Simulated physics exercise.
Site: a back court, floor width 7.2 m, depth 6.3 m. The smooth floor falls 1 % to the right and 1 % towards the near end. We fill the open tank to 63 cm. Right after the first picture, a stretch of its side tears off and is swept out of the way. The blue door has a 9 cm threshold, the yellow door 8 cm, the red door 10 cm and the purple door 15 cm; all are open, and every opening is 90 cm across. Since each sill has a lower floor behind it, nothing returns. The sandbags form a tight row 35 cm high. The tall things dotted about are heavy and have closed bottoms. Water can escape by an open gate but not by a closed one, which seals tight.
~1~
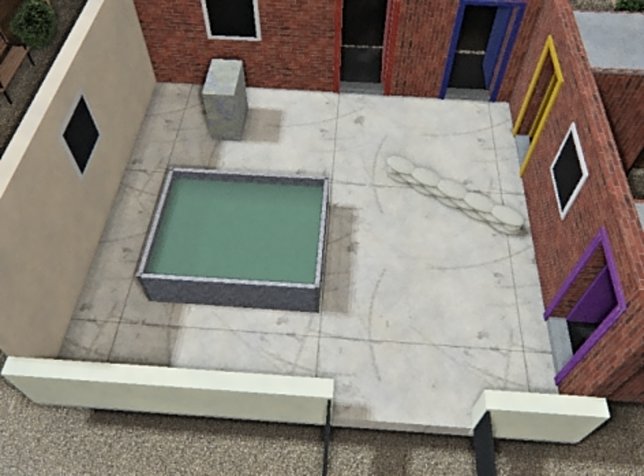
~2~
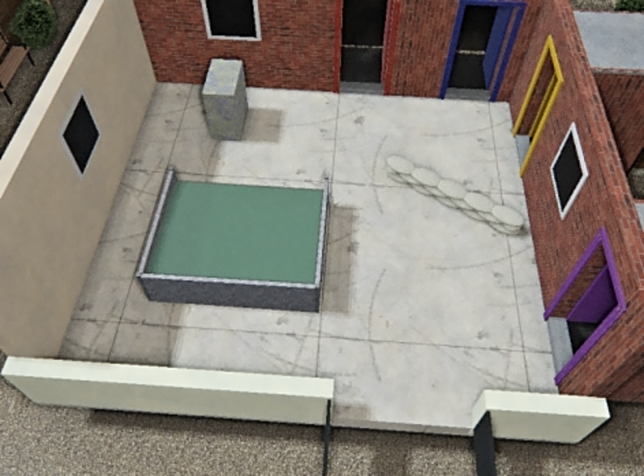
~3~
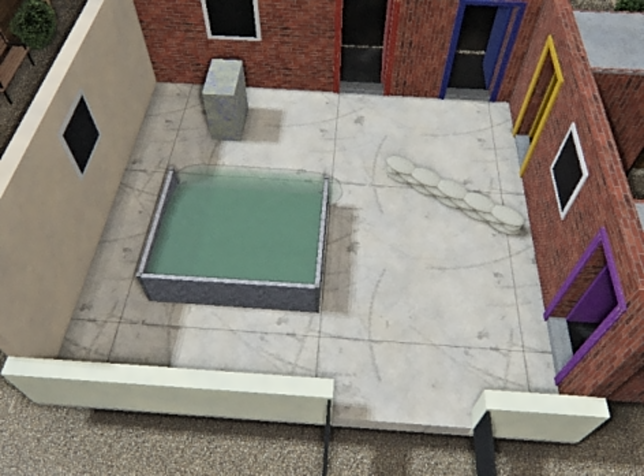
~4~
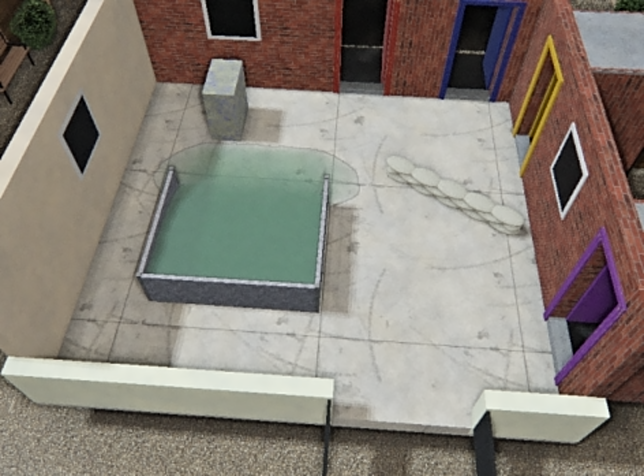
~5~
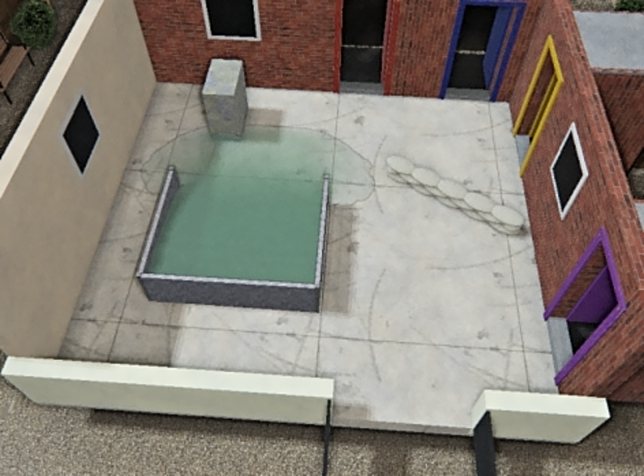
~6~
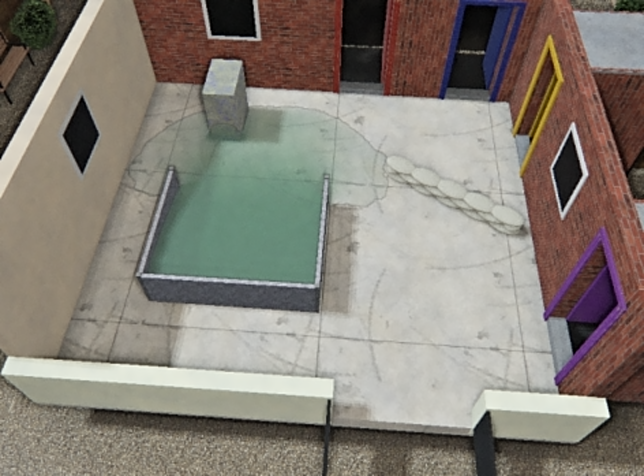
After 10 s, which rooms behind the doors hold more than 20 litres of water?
At the end, at the blue door the limit will be crossed. At the yellow door the limit will be crossed. At the red door the limit will be crossed. At the purple door the limit will not be crossed.
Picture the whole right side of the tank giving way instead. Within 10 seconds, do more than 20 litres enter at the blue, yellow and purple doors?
Then blue does not exceed it, yellow does not exceed it, purple exceeds it.
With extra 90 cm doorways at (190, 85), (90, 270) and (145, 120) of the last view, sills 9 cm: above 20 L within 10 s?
Check each in turn: The first succeeds, the second fails, the third succeeds.
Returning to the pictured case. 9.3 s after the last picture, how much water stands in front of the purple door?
The depth there is around 5.0 cm.
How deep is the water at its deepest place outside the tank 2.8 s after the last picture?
It gets to some 34 cm.
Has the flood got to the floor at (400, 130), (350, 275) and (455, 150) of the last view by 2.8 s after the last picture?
Going in order, covered, then clear, then covered.
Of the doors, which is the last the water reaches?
The final one is the purple door.
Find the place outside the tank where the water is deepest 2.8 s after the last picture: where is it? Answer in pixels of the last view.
Pixel (494, 103), about.
Then, 0.7 s after the last picture water covers 30 % of the floor and is deepest (40 cm) near (297, 97); blue door not reached, yellow door not reached, red door 19 cm at the sill, 2 L in, purple door not reached.
Then, 1.5 s after the last picture water covers 35 % of the floor and is deepest (36 cm) near (306, 92); blue door 5 cm at the sill, 0 L in, yellow door not reached, red door 23 cm at the sill, 36 L in, purple door not reached.
Then, 2.8 s after the last picture water covers 45 % of the floor and is deepest (34 cm) near (494, 103); blue door 9 cm at the sill, 2 L in, yellow door 19 cm at the sill, 12 L in, red door 17 cm at the sill, 97 L in, purple door not reached.
Then, 5.3 s after the last picture water covers 70 % of the floor and is deepest (26 cm) near (515, 178); blue door 14 cm at the sill, 38 L in, yellow door 16 cm at the sill, 110 L in, red door 8 cm at the sill, 112 L in, purple door 2 cm at the sill, 0 L in.
Then, 9.3 s after the last picture water covers 90 % of the floor and is deepest (16 cm) near (501, 216); blue door 10 cm at the sill, 90 L in, yellow door 12 cm at the sill, 220 L in, red door 9 cm at the sill, 115 L in, purple door 5 cm at the sill, 0 L in.
